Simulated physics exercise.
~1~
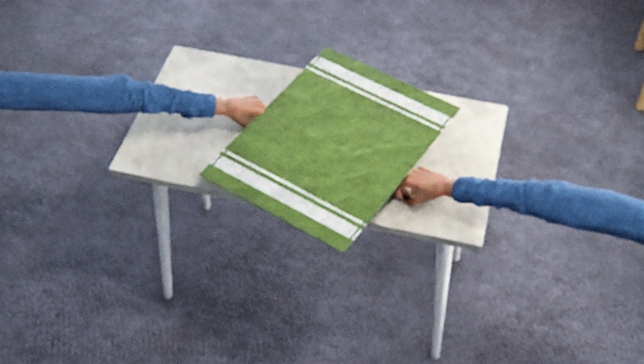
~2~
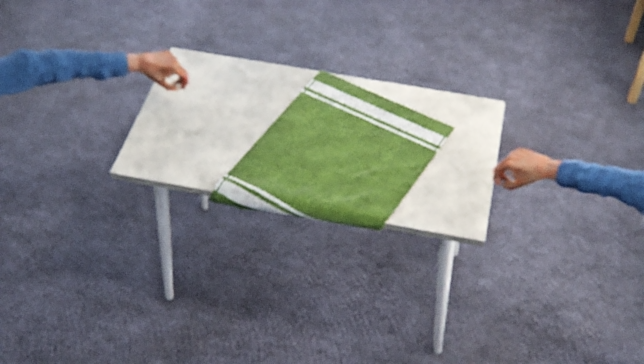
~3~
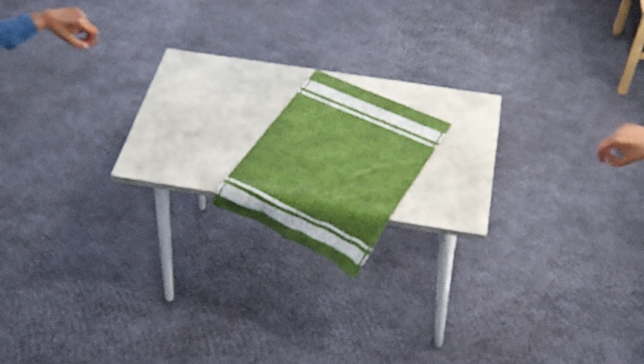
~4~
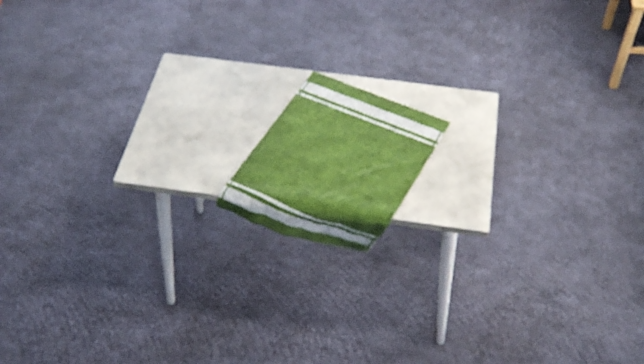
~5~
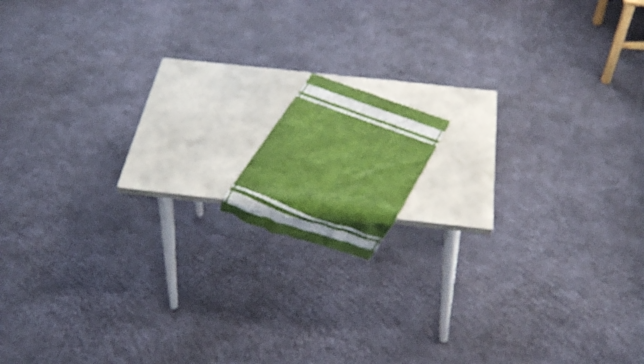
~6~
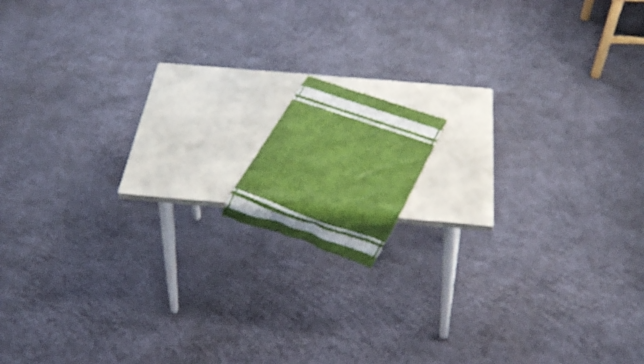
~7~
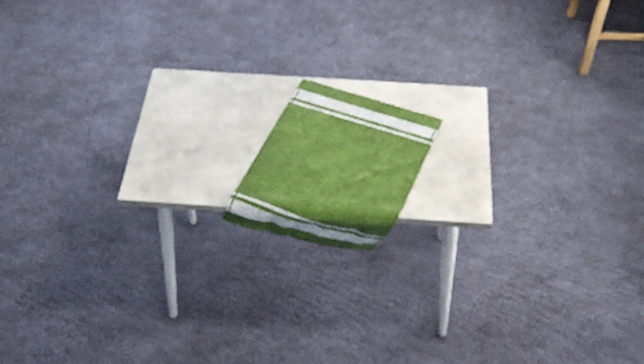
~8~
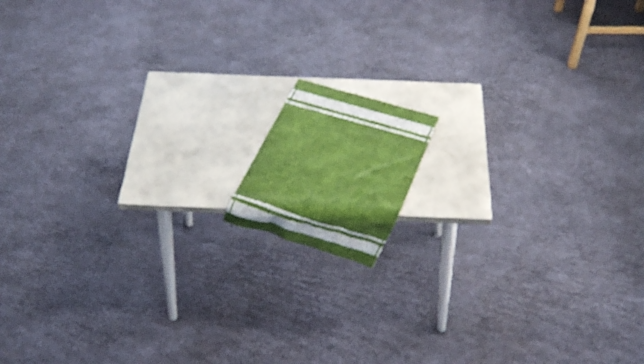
The clip opens on a pale table with white legs on a grey-blue floor, where two hands in blue sleeves hold a green towel with white stripes flat, one at either side, its near end jutting past the front edge. The hands let go and draw apart to the left and right, while the overhanging end drops. The arms leave view, and the loose end sways and flutters slightly below the edge. The view drifts slowly sideways round the table. The towel stays put, most of it still lying on the tabletop and its striped end hanging over the front.
